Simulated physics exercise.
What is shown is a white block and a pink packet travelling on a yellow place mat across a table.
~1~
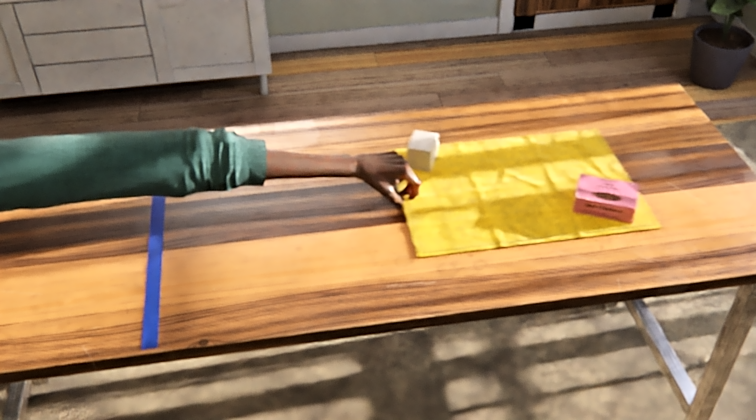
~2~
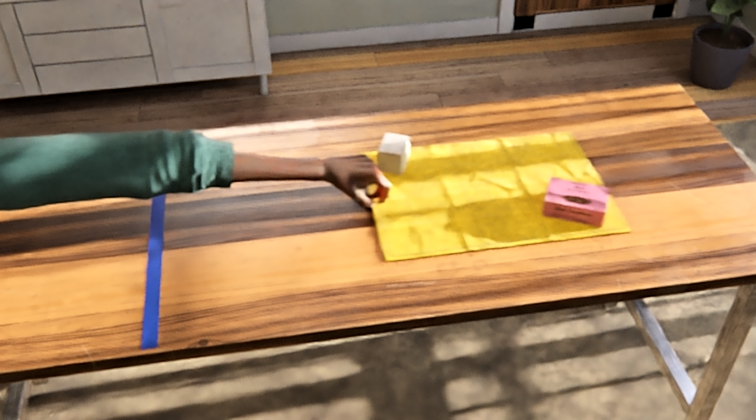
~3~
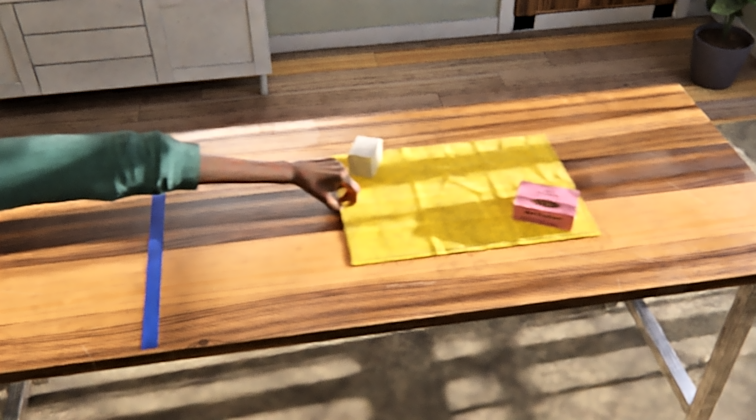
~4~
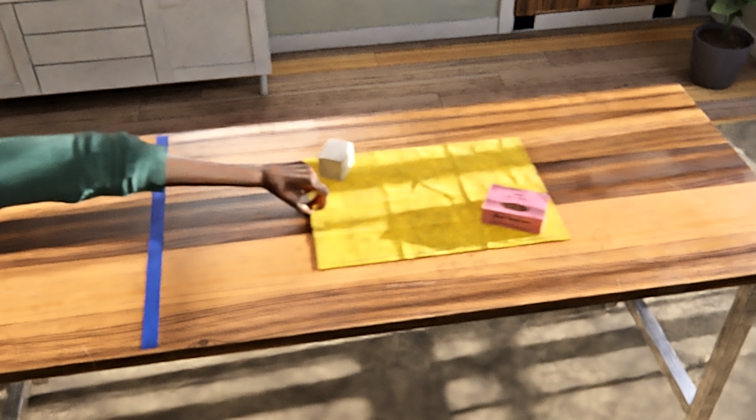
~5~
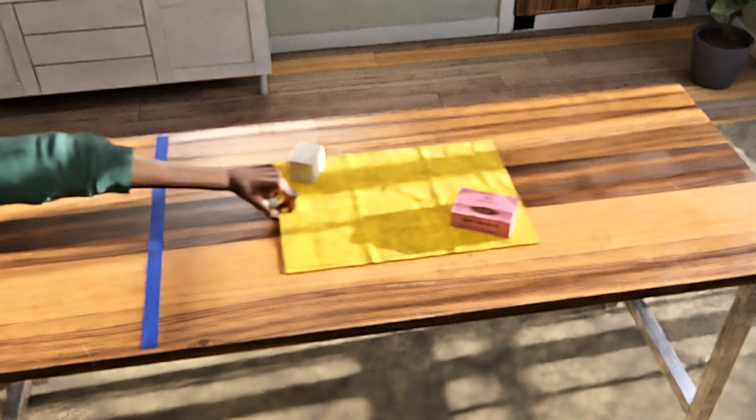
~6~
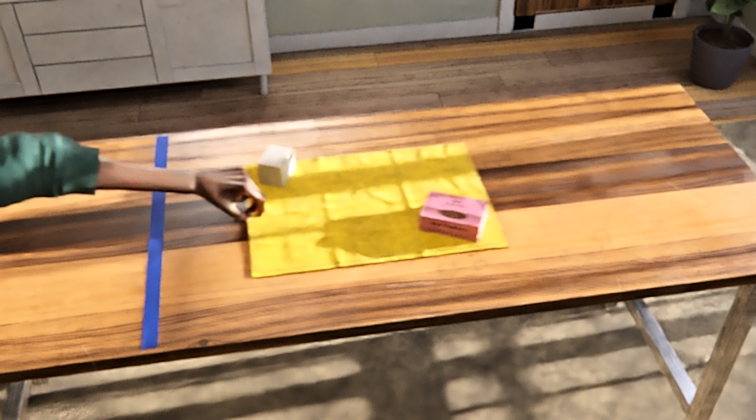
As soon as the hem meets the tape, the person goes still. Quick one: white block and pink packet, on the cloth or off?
White block - off. Pink packet - on.
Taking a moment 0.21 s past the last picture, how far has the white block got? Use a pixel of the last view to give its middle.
About (156, 179).
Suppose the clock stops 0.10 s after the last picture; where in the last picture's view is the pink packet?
At that moment it is at (391, 223).
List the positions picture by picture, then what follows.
Place mat end (419, 257); white block (423, 140); pink packet (608, 190); tape (150, 327), in the first picture.
Place mat end (386, 261), far hem (631, 232); pink packet (578, 194), in the second picture.
Place mat end (354, 265); white block (365, 146), in the third picture.
Place mat end (320, 270), far hem (570, 239); pink packet (517, 201), in the fourth picture.
Place mat end (287, 274); white block (306, 153), in the fifth picture.
Place mat end (253, 278), far hem (508, 247); white block (275, 156); pink packet (454, 208); tape (150, 327), in the sixth picture.
Then, 0.10 s after the last picture, hem short of the tape; white block on the cloth near (217, 173); pink packet on the cloth near (391, 223).
Then, 0.21 s after the last picture, hem at the tape; white block ahead of the hem near (156, 179); pink packet on the cloth near (328, 230).
At rest, hem at the tape; white block ahead of the hem near (75, 189); pink packet on the cloth near (290, 235). The white block shoots off the front and the pink packet remains aboard.
